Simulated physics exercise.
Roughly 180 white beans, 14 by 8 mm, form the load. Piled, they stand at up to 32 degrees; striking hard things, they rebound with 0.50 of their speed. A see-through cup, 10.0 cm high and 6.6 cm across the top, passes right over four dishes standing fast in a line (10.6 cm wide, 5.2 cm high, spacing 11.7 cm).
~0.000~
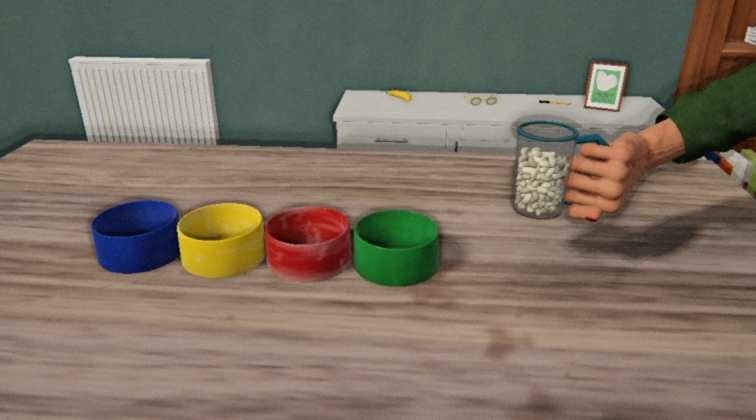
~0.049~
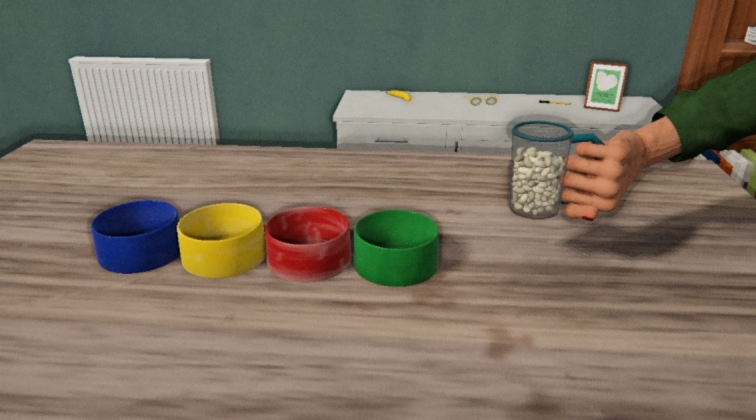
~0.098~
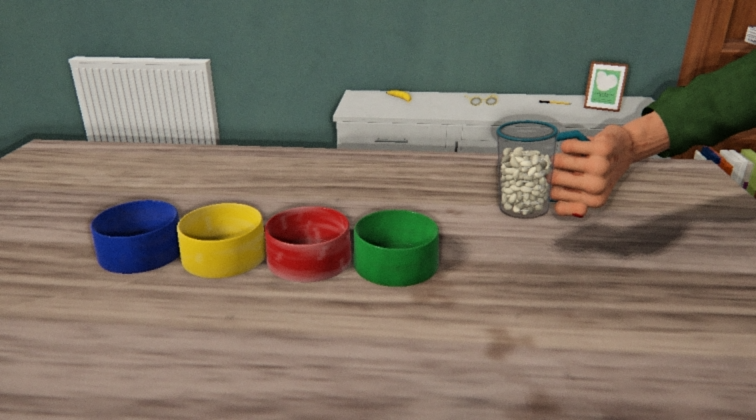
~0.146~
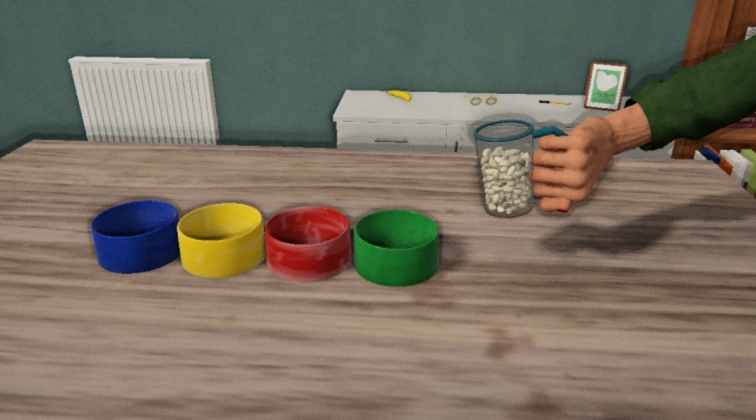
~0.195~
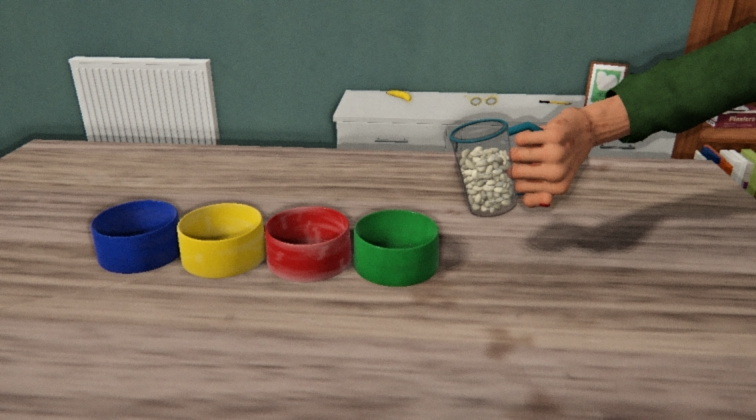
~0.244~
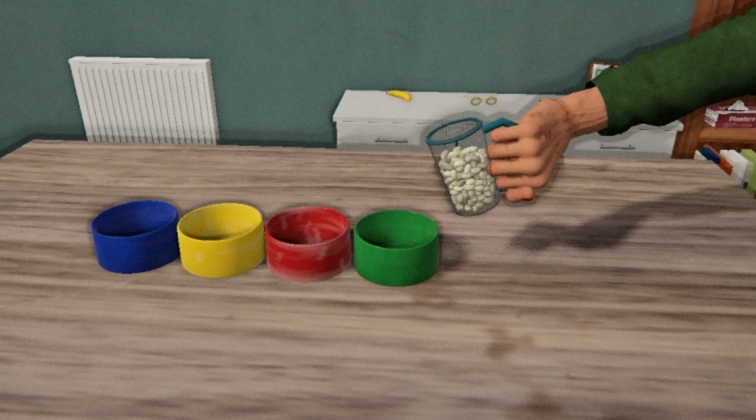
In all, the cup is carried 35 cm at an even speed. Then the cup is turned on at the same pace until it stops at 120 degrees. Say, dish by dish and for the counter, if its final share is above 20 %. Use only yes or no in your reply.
Red: No; blue: No; green: No; yellow: Yes; counter: No.
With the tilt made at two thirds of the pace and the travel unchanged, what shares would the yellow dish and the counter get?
Yellow 100, counter 0.
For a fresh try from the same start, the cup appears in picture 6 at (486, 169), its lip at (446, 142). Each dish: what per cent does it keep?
Dish by dish: Red 0 per cent, blue 0 per cent, green 0 per cent, yellow 100 per cent.
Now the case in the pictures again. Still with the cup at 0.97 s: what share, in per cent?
80 %.
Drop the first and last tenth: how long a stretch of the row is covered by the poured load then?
Roughly 6 cm.
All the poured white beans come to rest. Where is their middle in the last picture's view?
About (215, 244).
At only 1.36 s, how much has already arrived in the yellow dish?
Roughly 75 %.
After 0.68 s, tilt 68 degrees; cup holds 100 %.
After 0.97 s, tilt 100 degrees; cup holds 80 %, yellow 10 %.
After 1.36 s, tilt 120 degrees; cup holds 25 %, yellow 75 %.
At rest (2.1 s), red 0 %, blue 0 %, green 0 %, yellow 95 %, counter 0 %.
